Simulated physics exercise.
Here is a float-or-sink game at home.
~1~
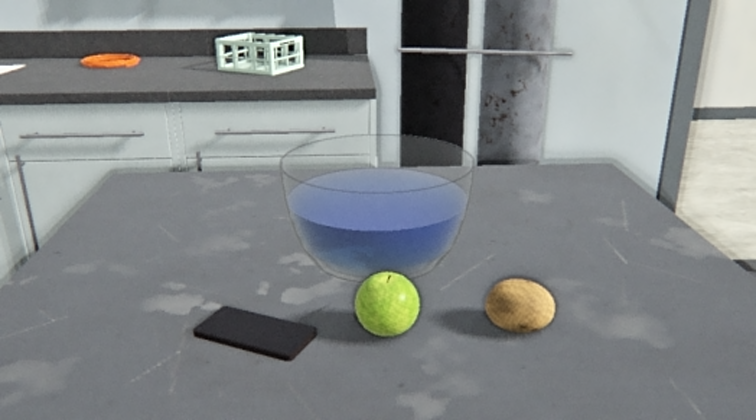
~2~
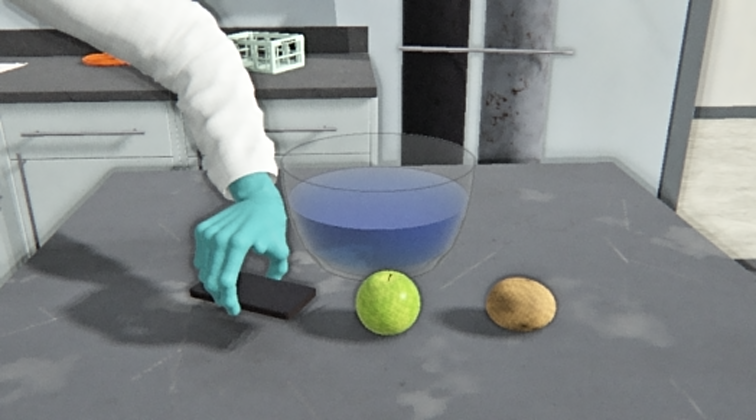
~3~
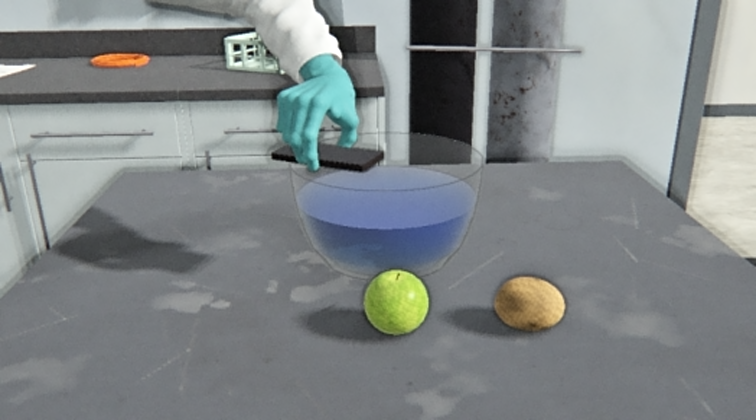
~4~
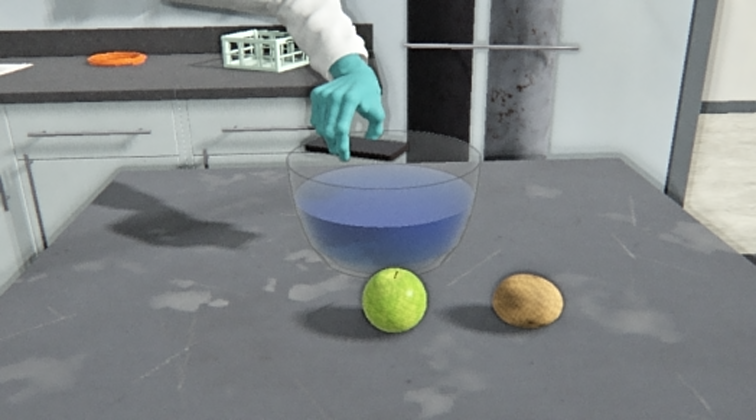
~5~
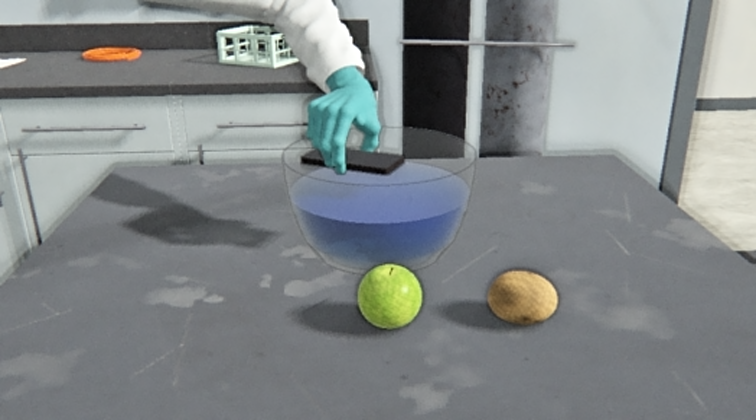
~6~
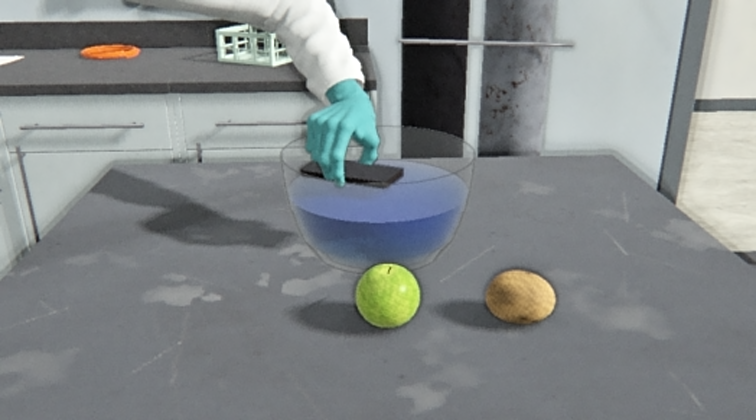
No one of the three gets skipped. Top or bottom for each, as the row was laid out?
Taking them from the left, one does not stay up, the next does not go down, the last does not stay up.
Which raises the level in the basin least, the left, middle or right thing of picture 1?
The leftmost item.
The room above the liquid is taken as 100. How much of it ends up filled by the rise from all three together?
Estimate: Around 14 %.
Next, the phone sinks.
After that, the apple rides on the surface.
Finally, the potato sinks; afloat, apple.
